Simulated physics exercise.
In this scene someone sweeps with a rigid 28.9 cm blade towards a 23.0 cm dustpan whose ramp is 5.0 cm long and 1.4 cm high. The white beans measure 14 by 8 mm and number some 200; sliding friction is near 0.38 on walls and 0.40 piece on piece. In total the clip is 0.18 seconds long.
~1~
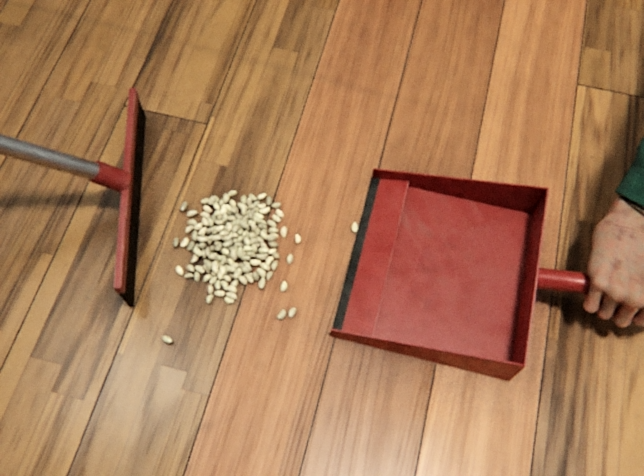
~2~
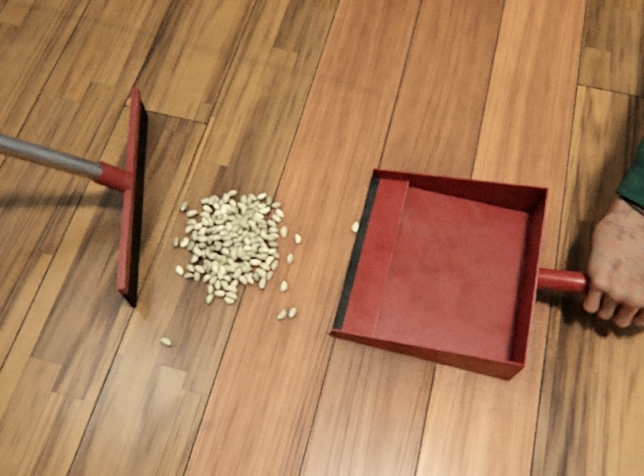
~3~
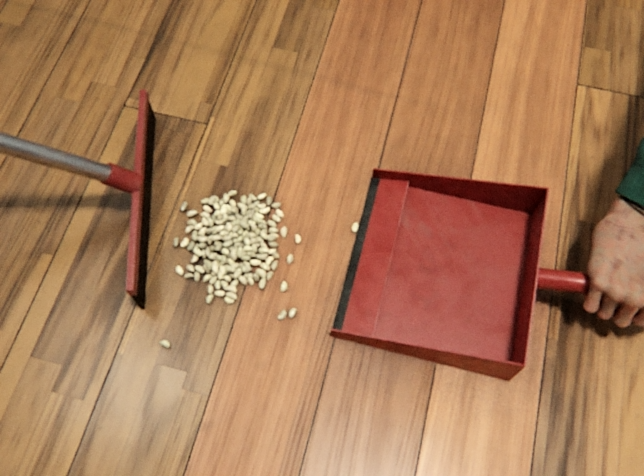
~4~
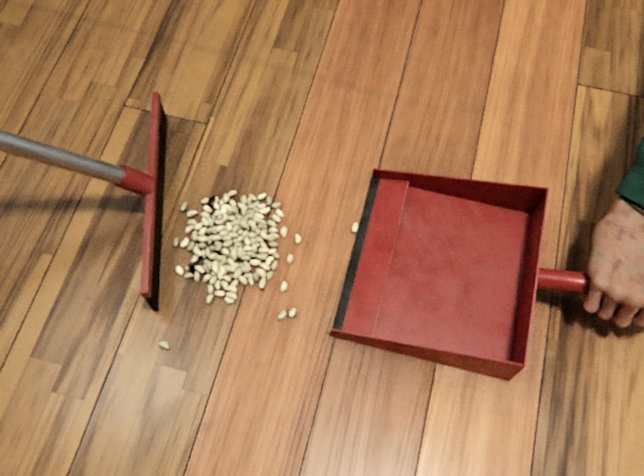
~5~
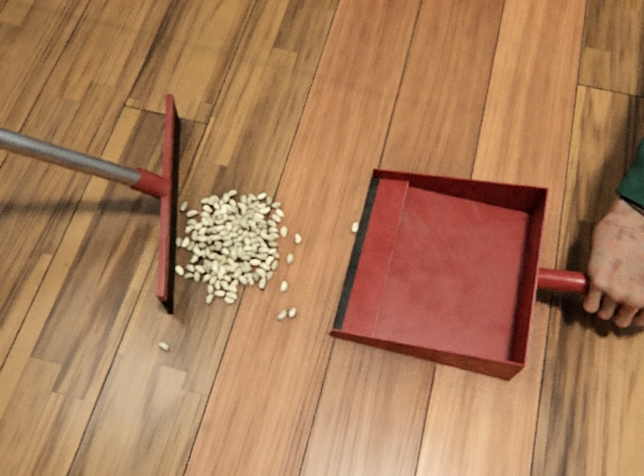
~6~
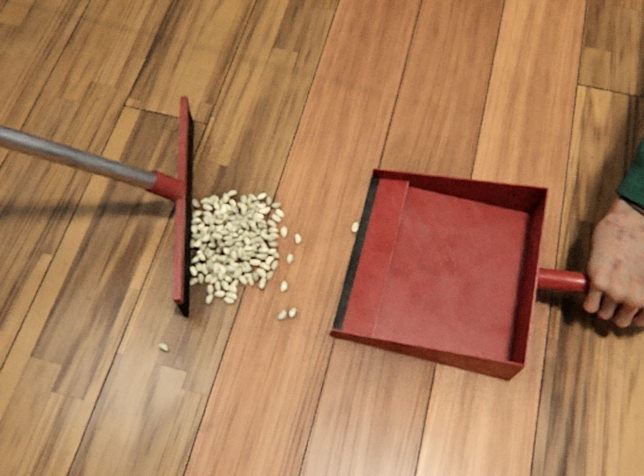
On a wooden floor, a red blade slides right into a pile of white beans while a hand holds a red dustpan still.
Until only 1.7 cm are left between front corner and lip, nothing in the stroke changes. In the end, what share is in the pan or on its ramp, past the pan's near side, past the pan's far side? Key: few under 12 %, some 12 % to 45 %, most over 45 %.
In the pan or on its ramp = some, past the pan's near side = few, past the pan's far side = few.
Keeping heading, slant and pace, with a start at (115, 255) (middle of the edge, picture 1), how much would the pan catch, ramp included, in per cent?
Around 5 %.
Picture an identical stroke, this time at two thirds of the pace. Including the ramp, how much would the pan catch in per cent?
In that case roughly 15 percent.
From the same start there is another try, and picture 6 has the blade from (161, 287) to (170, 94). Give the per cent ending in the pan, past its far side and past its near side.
Per cent by place - pan 20, far side 5, near side 5.
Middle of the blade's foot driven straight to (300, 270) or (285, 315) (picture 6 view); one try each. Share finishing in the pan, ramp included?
Some 5 and 0 per cent.
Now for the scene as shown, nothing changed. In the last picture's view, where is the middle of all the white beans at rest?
I'd say roughly (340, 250).
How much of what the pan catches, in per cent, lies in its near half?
Close to 80 %.
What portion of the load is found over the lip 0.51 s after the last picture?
Roughly 15 % by then.
Then, 0.16 s after the last picture, middle of the blade 14 cm from the lip; 0 % over the lip, far side 0 %, near side 5 %.
Then, 0.27 s after the last picture, middle of the blade 8 cm from the lip; 0 % over the lip, far side 0 %, near side 5 %.
Then, 0.51 s after the last picture, middle of the blade 6 cm from the lip; 15 % over the lip, far side 5 %, near side 5 %.
In the end, pan 15 %, near side 5 %, far side 5 %, in front of the lip or behind the blade 75 %.
